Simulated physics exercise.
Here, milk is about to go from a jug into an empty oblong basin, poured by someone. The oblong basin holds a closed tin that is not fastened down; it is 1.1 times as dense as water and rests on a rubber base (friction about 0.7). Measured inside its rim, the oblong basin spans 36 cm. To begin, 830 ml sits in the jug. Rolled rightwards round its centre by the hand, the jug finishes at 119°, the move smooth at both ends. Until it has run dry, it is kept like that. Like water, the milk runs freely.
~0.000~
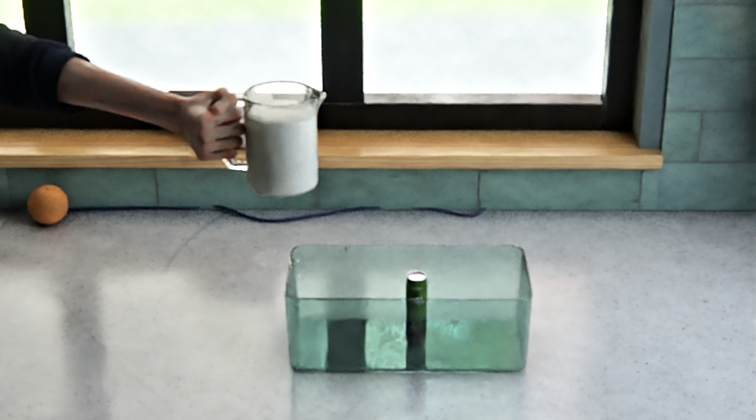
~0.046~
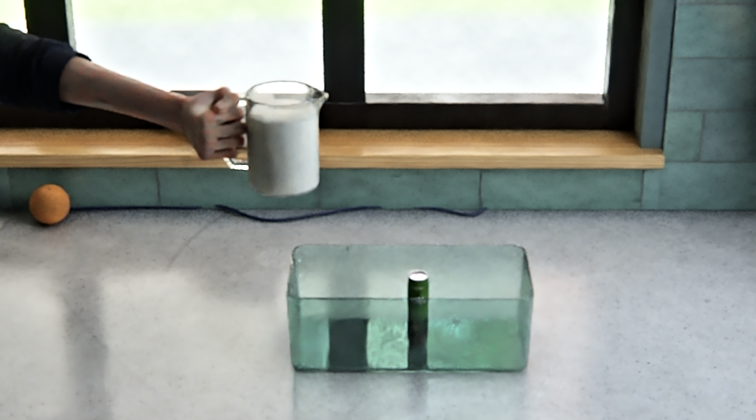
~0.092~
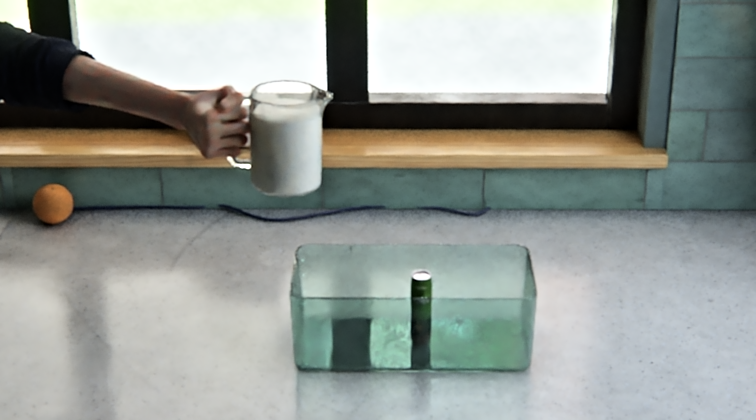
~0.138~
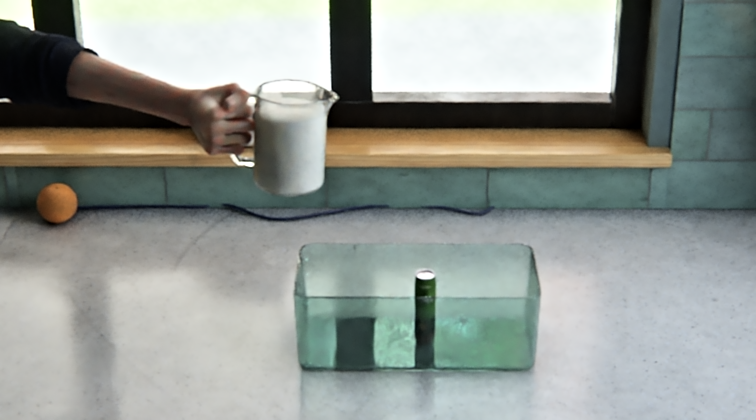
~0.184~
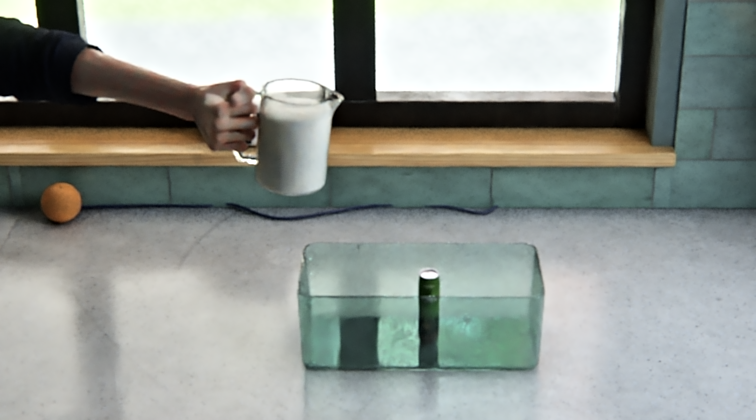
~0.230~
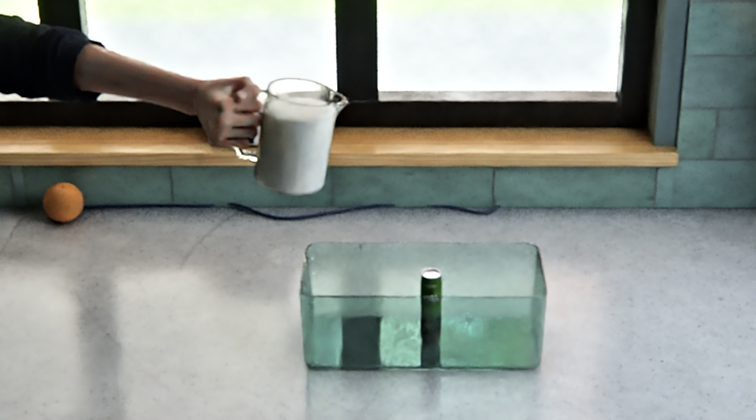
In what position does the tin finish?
It finishes knocked over.
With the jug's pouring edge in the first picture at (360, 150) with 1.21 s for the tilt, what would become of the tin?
It tumbles.
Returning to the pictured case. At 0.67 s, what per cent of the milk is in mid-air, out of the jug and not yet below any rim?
Some 14 % is the figure.
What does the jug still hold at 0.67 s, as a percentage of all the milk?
Some 86 per cent.
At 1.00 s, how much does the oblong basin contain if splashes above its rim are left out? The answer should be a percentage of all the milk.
About 42 %.
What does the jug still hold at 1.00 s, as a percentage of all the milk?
26 per cent or so.
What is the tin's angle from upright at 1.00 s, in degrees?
Some 5°.
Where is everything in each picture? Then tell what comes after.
In the first frame, tilt 0°; pouring edge (326, 95); surface from (247, 110) to (315, 111); the oblong basin's rim runs from (289, 272) to (528, 273); the tin's top is at (417, 279).
In the second frame, tilt 0°; pouring edge (328, 95); surface from (249, 110) to (316, 110).
In the third frame, tilt 2°; pouring edge (332, 95); surface from (252, 109) to (320, 110).
In the fourth frame, tilt 4°; pouring edge (338, 96); surface from (257, 108) to (325, 109).
In the fifth frame, tilt 7°; pouring edge (344, 98); surface from (263, 108) to (331, 109).
In the sixth frame, tilt 10°; pouring edge (348, 101); surface from (267, 110) to (336, 109).
By 0.67 s the tilt is 70° and 86 per cent is still to pour; the tin stands where it began.
By 1.00 s the tilt is 110° and 26 per cent is still to pour; the tin leans 5°.
By 1.34 s the tilt is 119° and 0 per cent is still to pour; the tin lies on its side.
By 1.71 s the tilt is 119° and 0 per cent is still to pour; the tin lies on its side.
At rest the tin lies on its side.
